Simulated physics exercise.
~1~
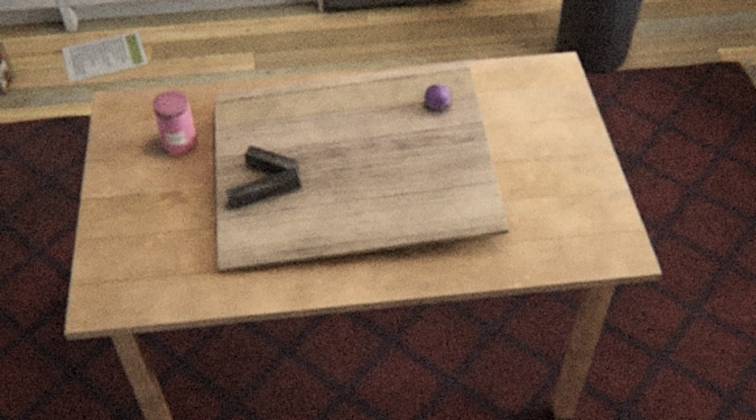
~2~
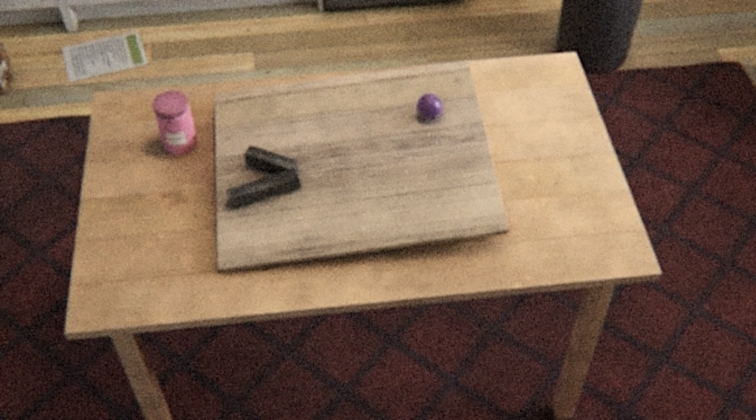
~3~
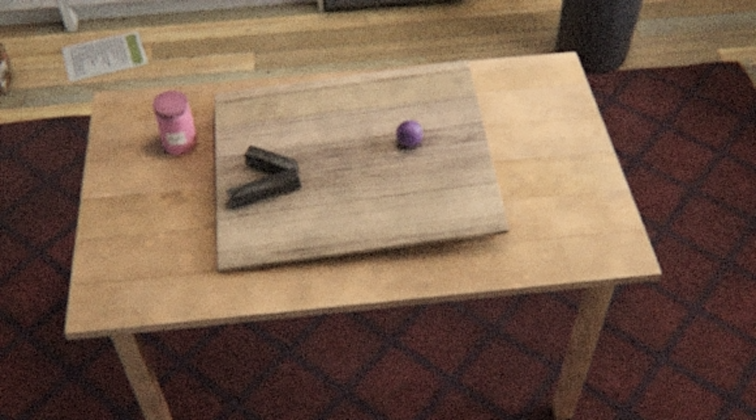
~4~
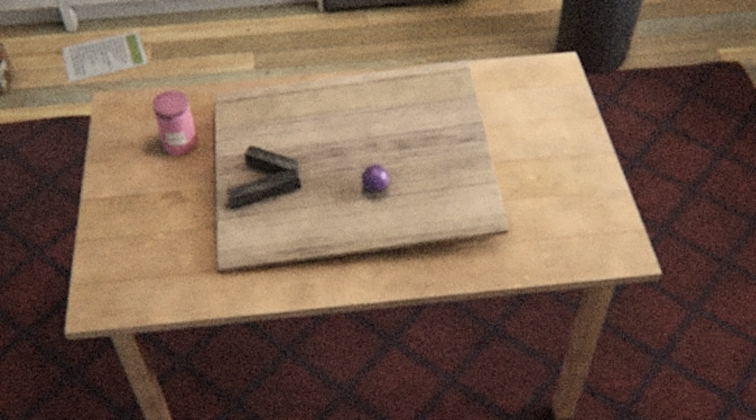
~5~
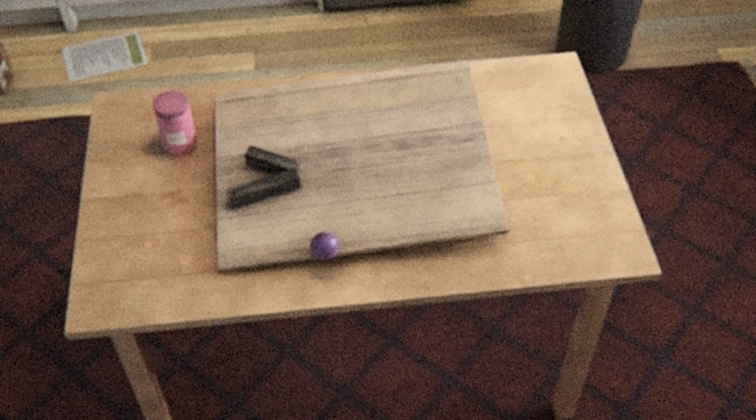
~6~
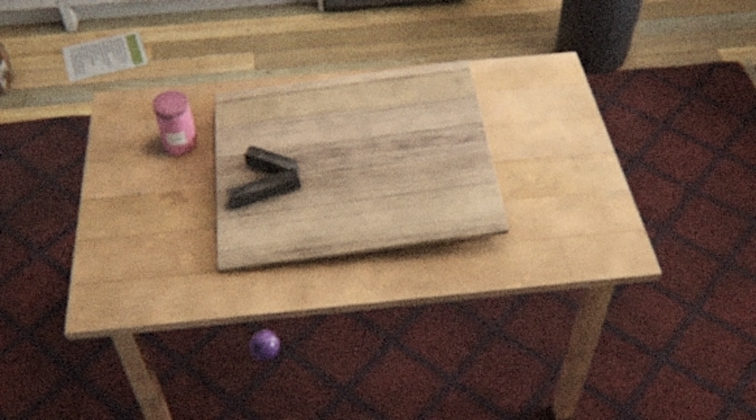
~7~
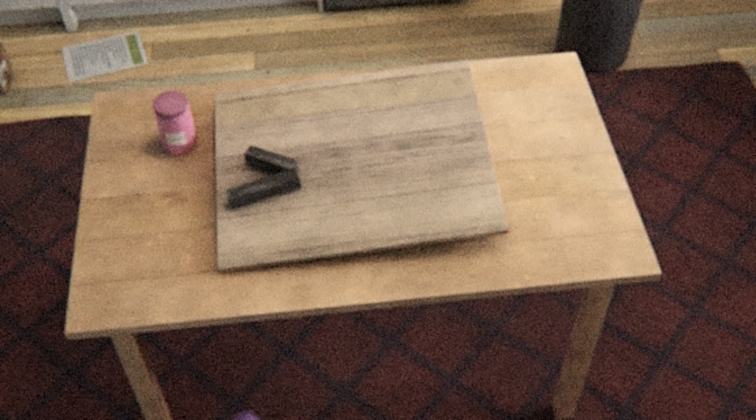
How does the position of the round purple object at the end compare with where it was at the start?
At the start it is on the board near the far right corner, but at the end it is off the board and below the front of the table, barely showing at the bottom of the view and farther left.
